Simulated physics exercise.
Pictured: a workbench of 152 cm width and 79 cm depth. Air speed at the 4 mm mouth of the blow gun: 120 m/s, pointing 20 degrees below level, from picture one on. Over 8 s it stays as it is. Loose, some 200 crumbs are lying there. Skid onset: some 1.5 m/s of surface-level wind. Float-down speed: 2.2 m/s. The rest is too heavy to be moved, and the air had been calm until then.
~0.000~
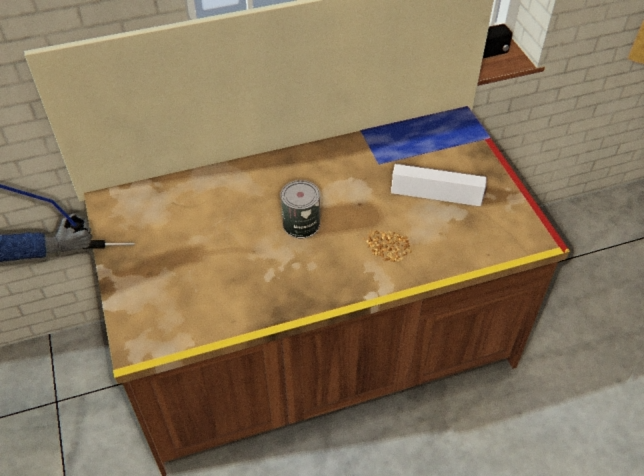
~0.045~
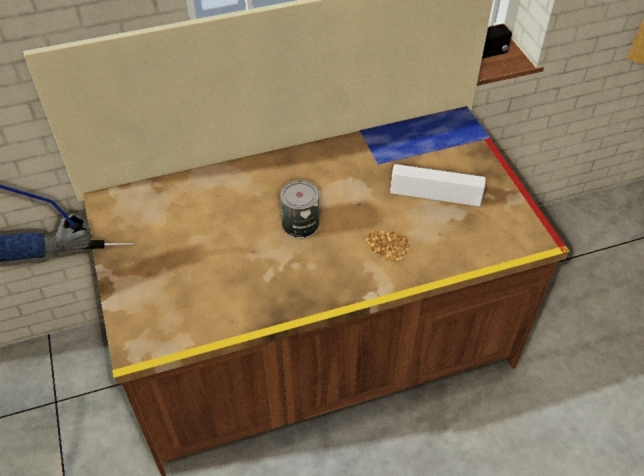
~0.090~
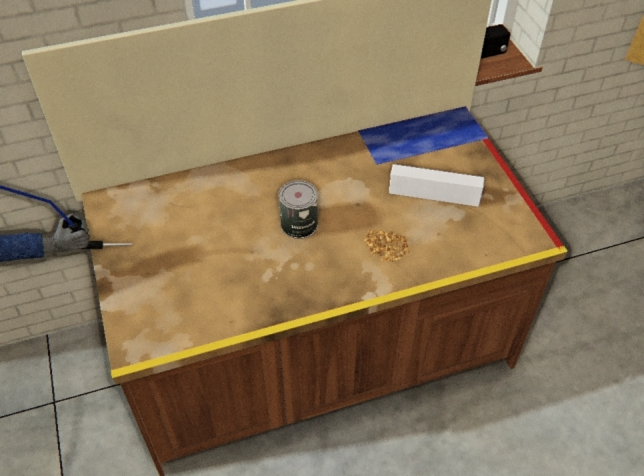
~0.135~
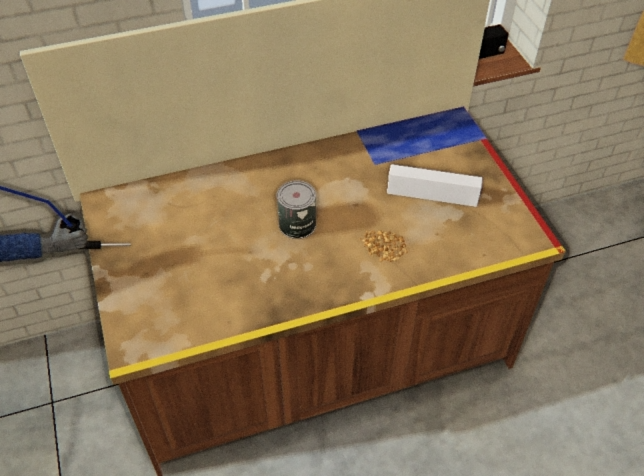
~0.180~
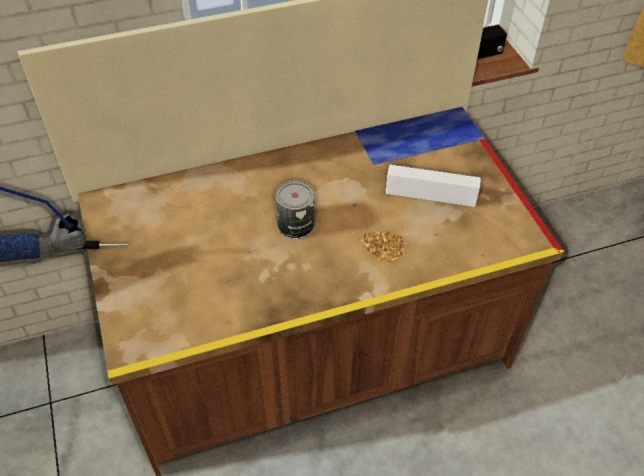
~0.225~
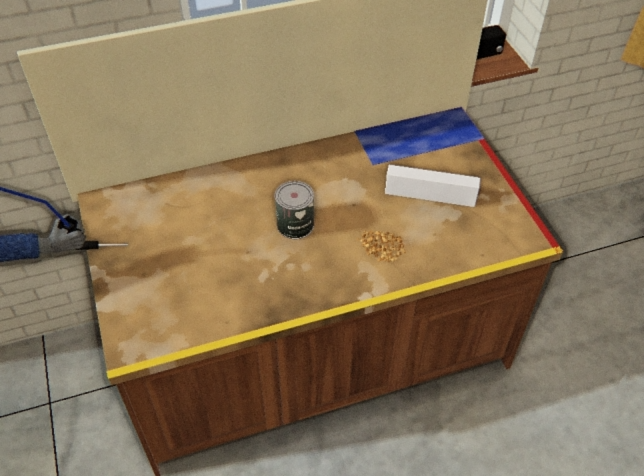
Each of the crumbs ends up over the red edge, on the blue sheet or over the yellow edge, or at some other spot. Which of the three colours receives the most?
I would say red.
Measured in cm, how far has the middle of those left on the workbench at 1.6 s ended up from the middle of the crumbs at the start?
Measured offset: Approx. 45 cm.
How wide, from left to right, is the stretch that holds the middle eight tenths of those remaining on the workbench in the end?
I'd say close to 20 cm.
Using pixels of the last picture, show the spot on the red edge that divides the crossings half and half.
Roughly at pixel (543, 224).
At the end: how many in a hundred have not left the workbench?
Roughly 70 %.
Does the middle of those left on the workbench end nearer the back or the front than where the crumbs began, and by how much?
It has moved forward by roughly 10 cm.
After 1.6 s the count stands so, 2 % are over the red edge, 0 % on the blue sheet and 0 % over the yellow edge; the middle of those still in play is near (514, 233).
After 2.6 s the count stands so, 14 % are over the red edge, 0 % on the blue sheet and 2 % over the yellow edge; the middle of those still in play is near (515, 237).
After 4.4 s the count stands so, 21 % are over the red edge, 0 % on the blue sheet and 2 % over the yellow edge; the middle of those still in play is near (515, 237).
After 8.0 s, at the end, 29 % are over the red edge, 0 % on the blue sheet and 2 % over the yellow edge; the middle of those still in play is near (515, 237).
